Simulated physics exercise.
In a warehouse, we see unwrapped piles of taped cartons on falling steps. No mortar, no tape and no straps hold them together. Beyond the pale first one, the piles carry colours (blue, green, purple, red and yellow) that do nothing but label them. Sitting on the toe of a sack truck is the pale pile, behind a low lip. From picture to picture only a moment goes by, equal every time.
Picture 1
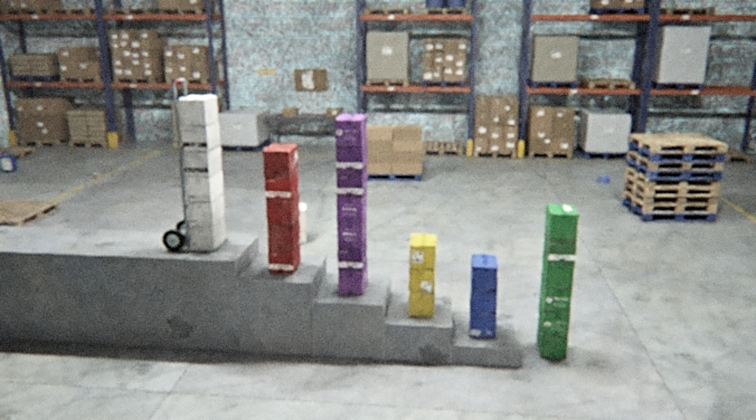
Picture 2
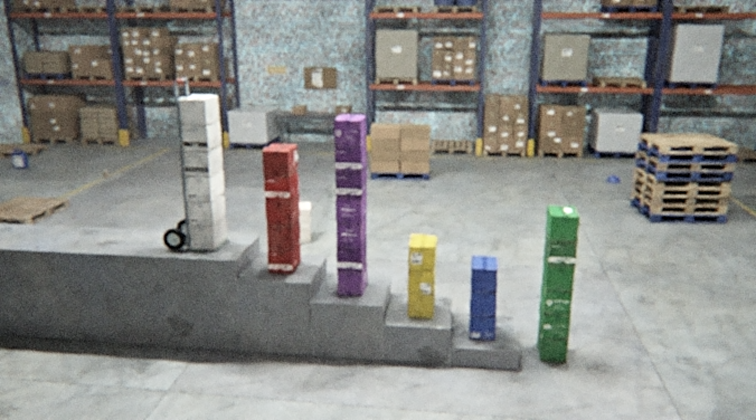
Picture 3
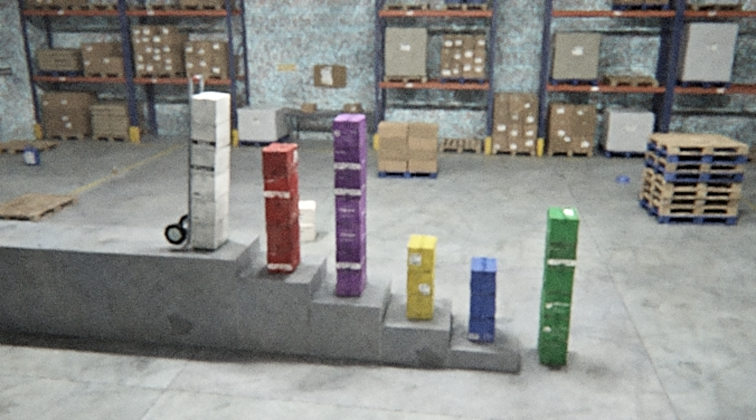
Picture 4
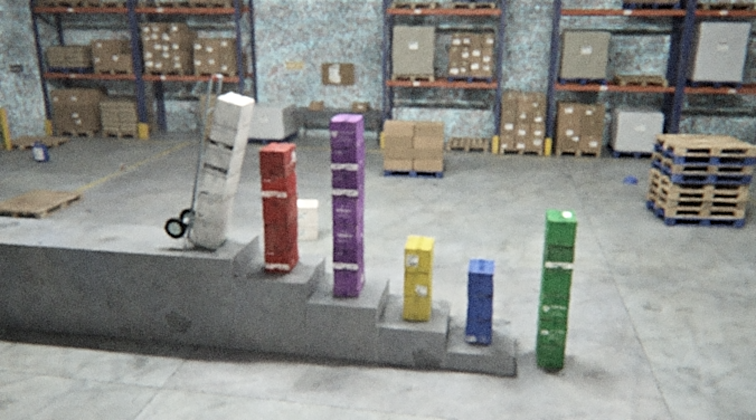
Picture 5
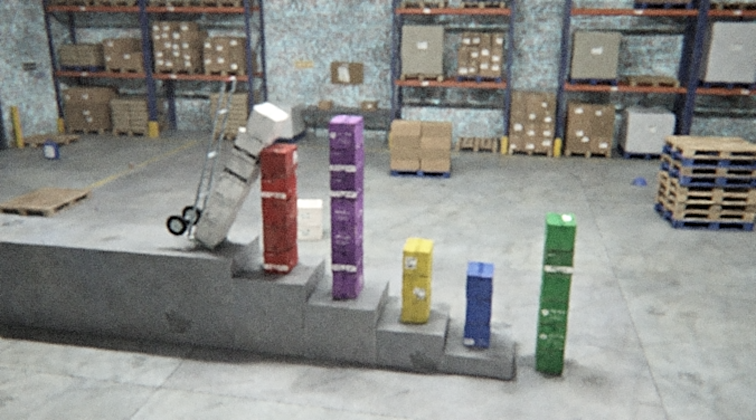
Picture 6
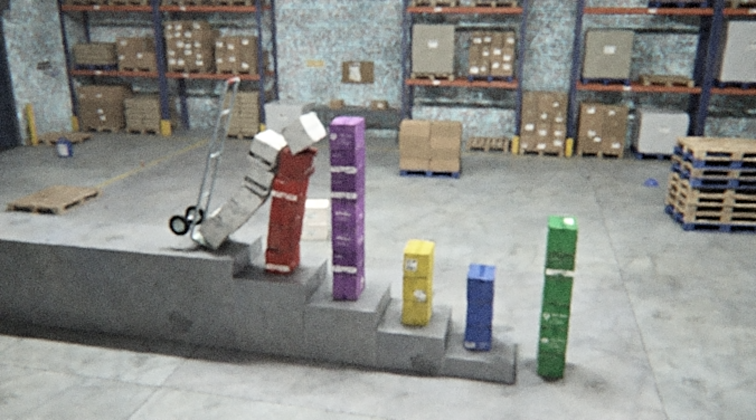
A tall white stack of boxes on a hand truck leaned over to the right atop some gray steps, then bent apart against the red stack, which tilted slightly toward the purple one.
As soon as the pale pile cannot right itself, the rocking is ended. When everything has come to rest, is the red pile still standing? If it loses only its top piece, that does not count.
No.
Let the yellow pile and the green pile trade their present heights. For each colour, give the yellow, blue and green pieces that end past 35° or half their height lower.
The result reads yellow 6, then blue 3, then green 2.
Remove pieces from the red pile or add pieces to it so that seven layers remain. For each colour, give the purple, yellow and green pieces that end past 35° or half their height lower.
Going pile by pile: Purple 5, yellow 2, green 5.
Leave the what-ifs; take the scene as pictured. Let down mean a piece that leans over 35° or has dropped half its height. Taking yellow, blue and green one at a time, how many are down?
Result per colour: Yellow = 1, blue = 2, green = 6.
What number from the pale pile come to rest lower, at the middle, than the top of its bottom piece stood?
Of the pale pieces, the number is 6.
Soon after the last picture, 6 of the pale pile down; 3 of the 5 red cartons down (3 of 24 in all colours); top red carton leaning a little, half its height lower; top purple carton leaning a little.
A little later, 6 of the pale pile down; 4 of the 5 red cartons down (11 of 24 in all colours); top red carton leaning clearly, some two heights lower; top purple carton on its side.
Later still, 6 of the pale pile down; 4 of the 5 red cartons down (20 of 24 in all colours); top red carton leaning well over, some three heights lower; top green carton on its side.
At rest, 6 of the pale pile down; 4 of the 5 red cartons down (20 of 24 in all colours); top red carton leaning well over, some three heights lower; top green carton on its side. As the last picture would show them, middles, top red carton near (395, 238), top green carton near (741, 349).
